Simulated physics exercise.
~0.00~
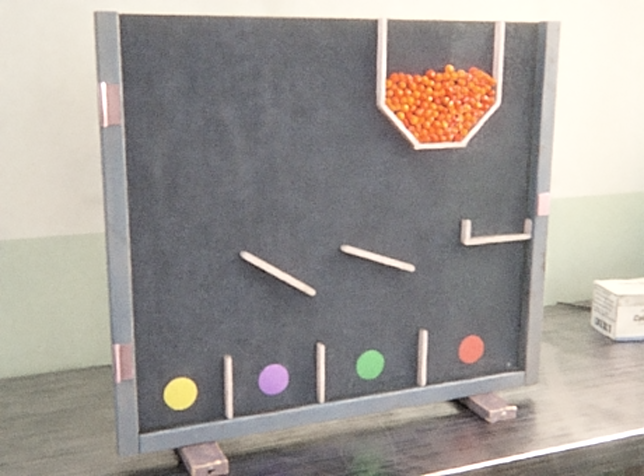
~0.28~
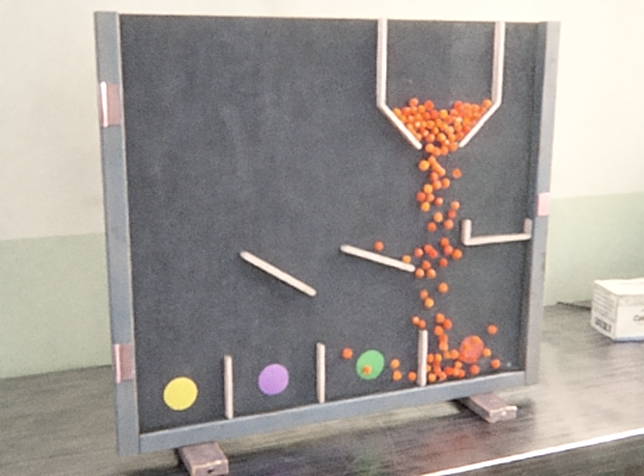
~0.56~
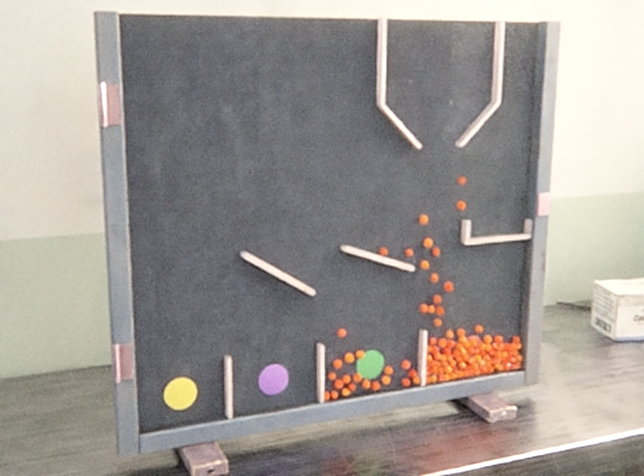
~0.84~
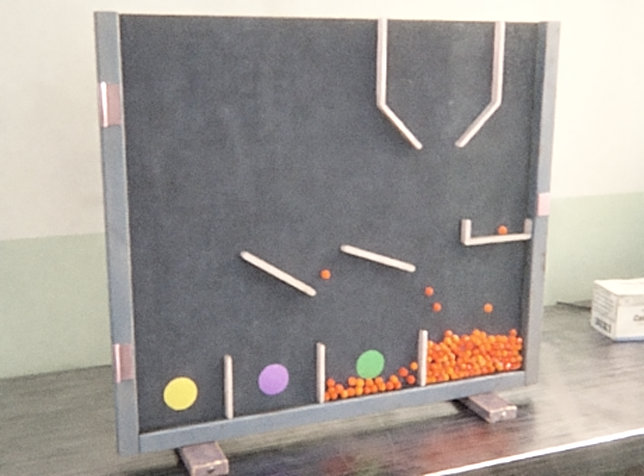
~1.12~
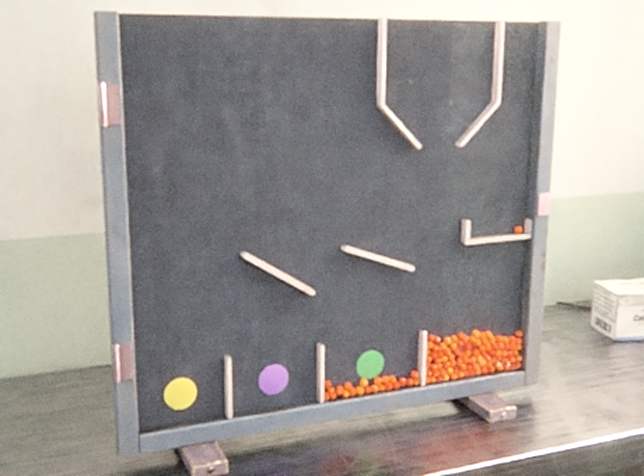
In an upright dark case, orange beads pour from a hopper, mostly filling the red-stickered bin.
